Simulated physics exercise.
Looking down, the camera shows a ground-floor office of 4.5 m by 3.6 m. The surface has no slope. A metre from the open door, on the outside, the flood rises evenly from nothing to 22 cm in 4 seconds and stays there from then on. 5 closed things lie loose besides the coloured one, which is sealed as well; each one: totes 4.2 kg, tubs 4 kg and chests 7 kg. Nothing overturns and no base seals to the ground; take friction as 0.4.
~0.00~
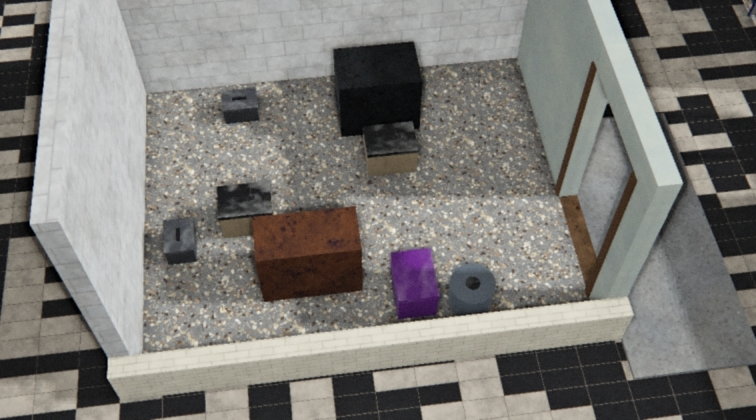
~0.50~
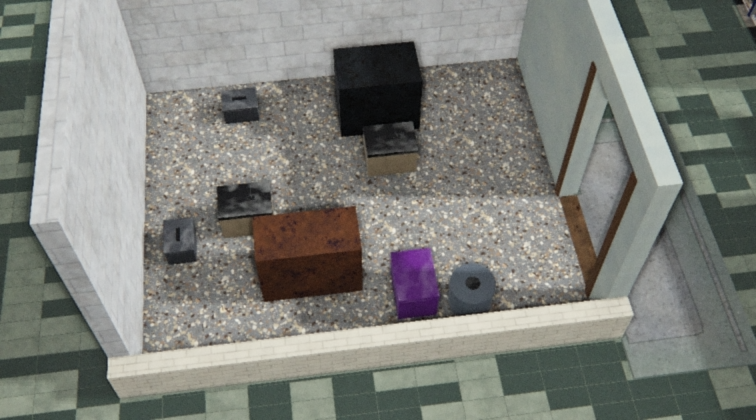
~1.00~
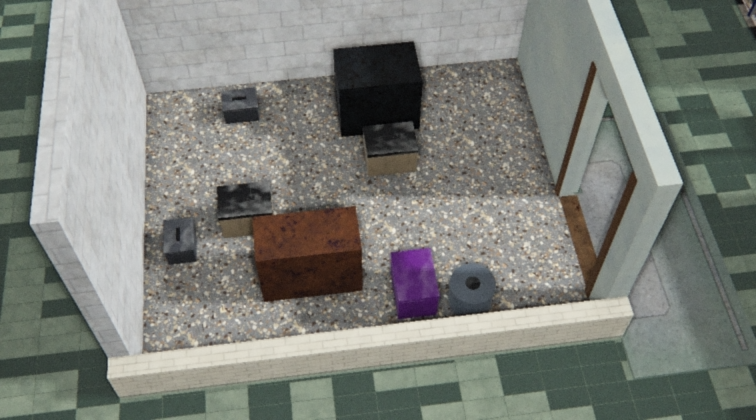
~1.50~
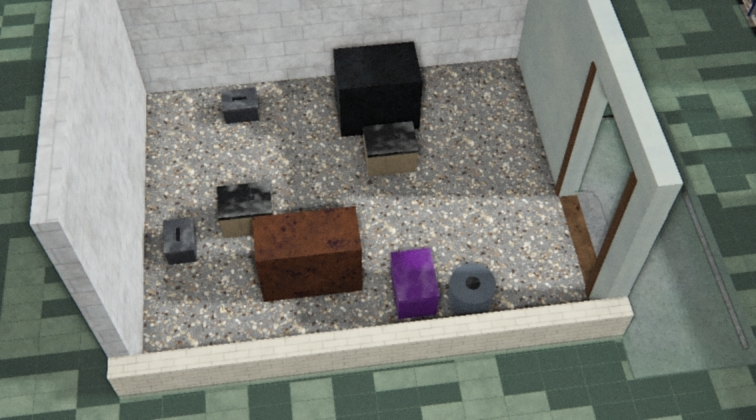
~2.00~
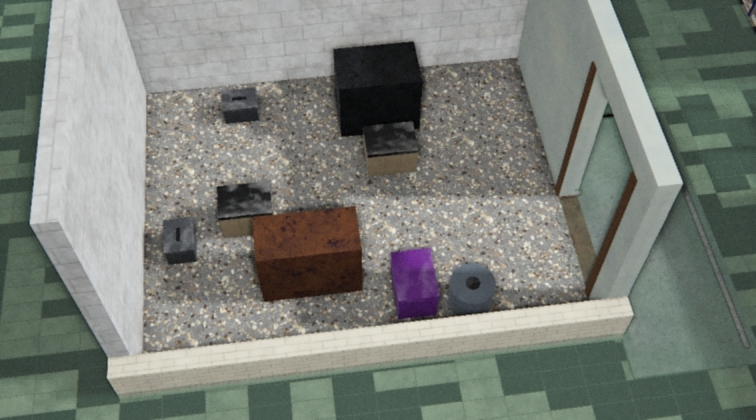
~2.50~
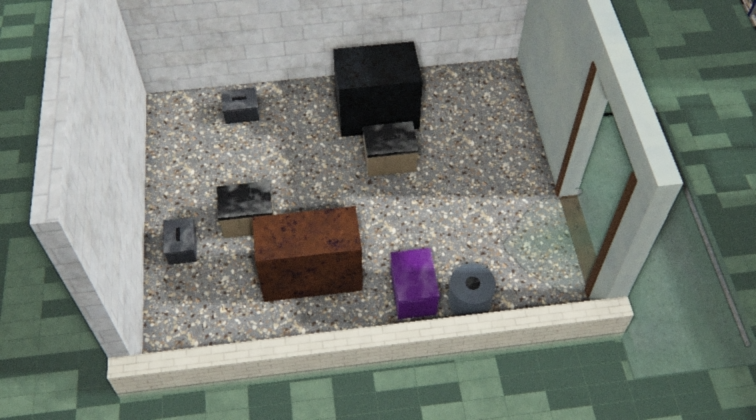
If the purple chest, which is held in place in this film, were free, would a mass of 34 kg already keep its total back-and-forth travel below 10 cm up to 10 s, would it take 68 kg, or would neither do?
Going by the pictures, it is pinned only by the heavier mass.
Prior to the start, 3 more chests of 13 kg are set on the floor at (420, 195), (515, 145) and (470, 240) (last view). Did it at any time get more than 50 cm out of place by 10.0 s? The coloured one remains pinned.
Listed in turn, they go over the bar, beneath the bar, over the bar.
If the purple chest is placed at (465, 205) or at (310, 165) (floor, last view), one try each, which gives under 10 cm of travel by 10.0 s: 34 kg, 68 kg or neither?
In order, both loads succeed and both loads succeed.
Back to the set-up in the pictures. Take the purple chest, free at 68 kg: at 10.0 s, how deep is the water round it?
8 cm, roughly.
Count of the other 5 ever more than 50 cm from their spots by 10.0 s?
Total: 3.
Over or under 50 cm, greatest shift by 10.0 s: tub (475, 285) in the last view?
That one is below half a metre, as it turns out.
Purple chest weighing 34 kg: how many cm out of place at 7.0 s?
I'd put it at roughly 20 cm.
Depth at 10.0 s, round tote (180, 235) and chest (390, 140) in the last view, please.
I'd put it at 9 cm and 13 cm respectively.
After 3.5 s the purple chest would be 0 cm from its start with 34 kg and 0 cm from its start with 68 kg; 2 cm of water round it then.
After 4.5 s the purple chest would be 0 cm from its start with 34 kg and 0 cm from its start with 68 kg; 6 cm of water round it then.
After 7.0 s the purple chest would be 18 cm from its start with 34 kg and 0 cm from its start with 68 kg; 8 cm of water round it then.
After 10.0 s the purple chest would be 30 cm from its start with 34 kg and 0 cm from its start with 68 kg; 8 cm of water round it then.
